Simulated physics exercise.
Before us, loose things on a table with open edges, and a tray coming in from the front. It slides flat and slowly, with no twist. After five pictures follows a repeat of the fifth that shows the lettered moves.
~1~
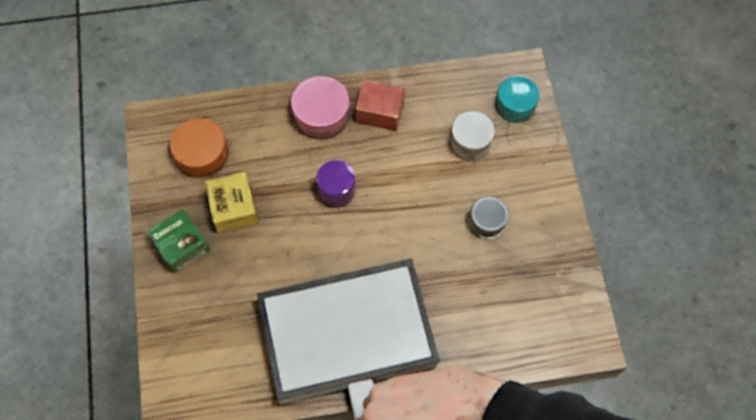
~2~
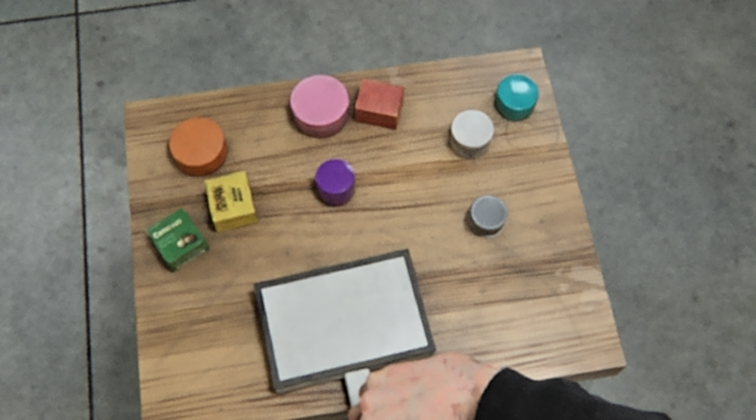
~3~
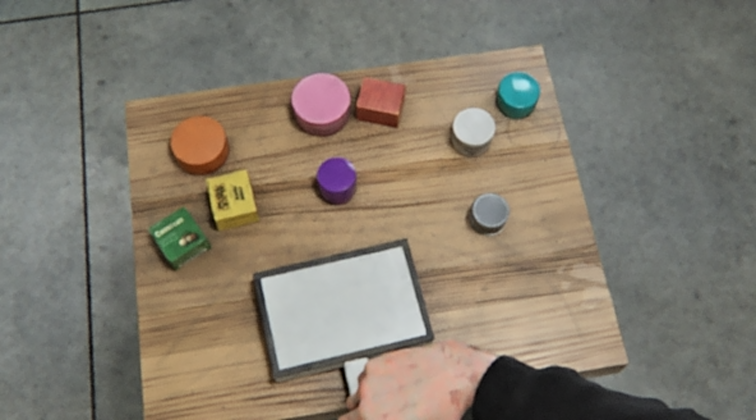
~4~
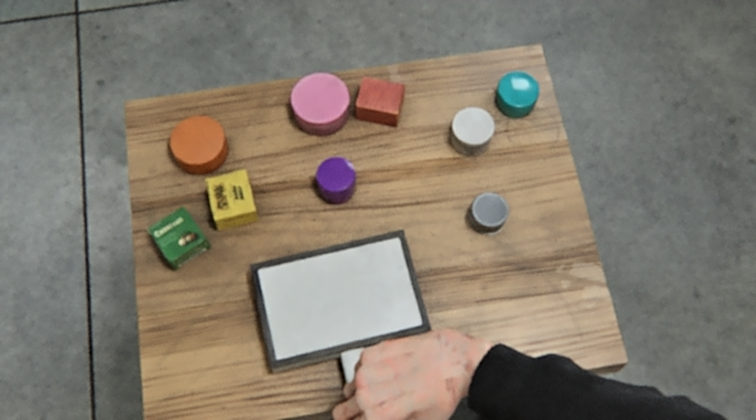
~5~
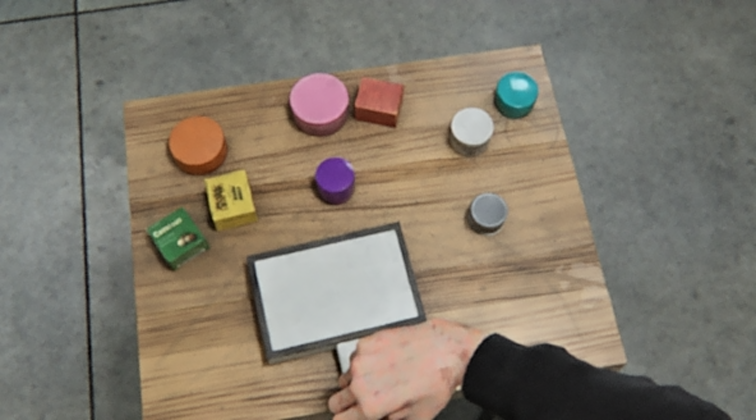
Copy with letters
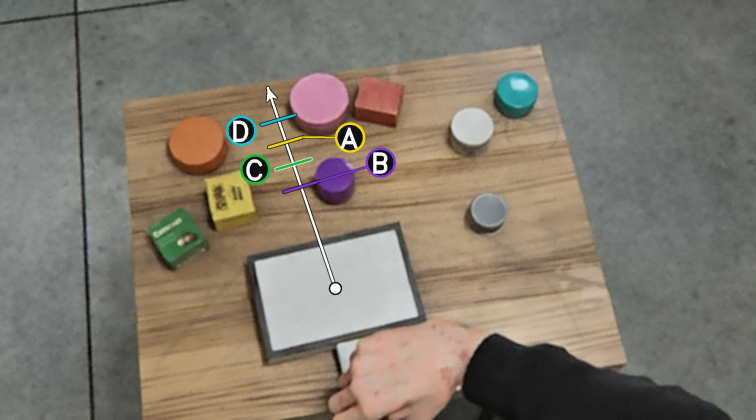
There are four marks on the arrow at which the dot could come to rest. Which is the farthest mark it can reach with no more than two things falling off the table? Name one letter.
It can go as far as A.
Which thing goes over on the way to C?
The pink tub.
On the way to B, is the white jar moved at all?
No.
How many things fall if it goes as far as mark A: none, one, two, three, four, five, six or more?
By then, two.
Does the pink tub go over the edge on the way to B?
By then, no.
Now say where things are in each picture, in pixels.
In the first frame, yellow packet (232, 202); orange tin (199, 148); red block (381, 105).
In the second frame, tray (343, 317); green packet (178, 239).
In the third frame, tray (343, 306); white jar (473, 132).
In the fourth frame, tray (340, 297); turquoise pot (517, 95).
In the fifth frame, tray (336, 289); yellow packet (231, 200); orange tin (198, 146); red block (380, 102).
On the marked copy, A at (286, 142); B at (302, 187); C at (293, 164); D at (278, 120); the arrow from (335, 289) to (267, 88); the white dot at (335, 289).
Following A. Soon after the start, tray (317, 237); yellow packet (227, 186); purple pot (331, 165).
Later, tray (300, 184); pink tub (314, 75); orange tin (173, 106).
In the end, tray (287, 148); pink tub over the edge; orange tin over the edge; two fallen.
As for the rest, B is within the limit but short; C is within the limit but short; D drops three.
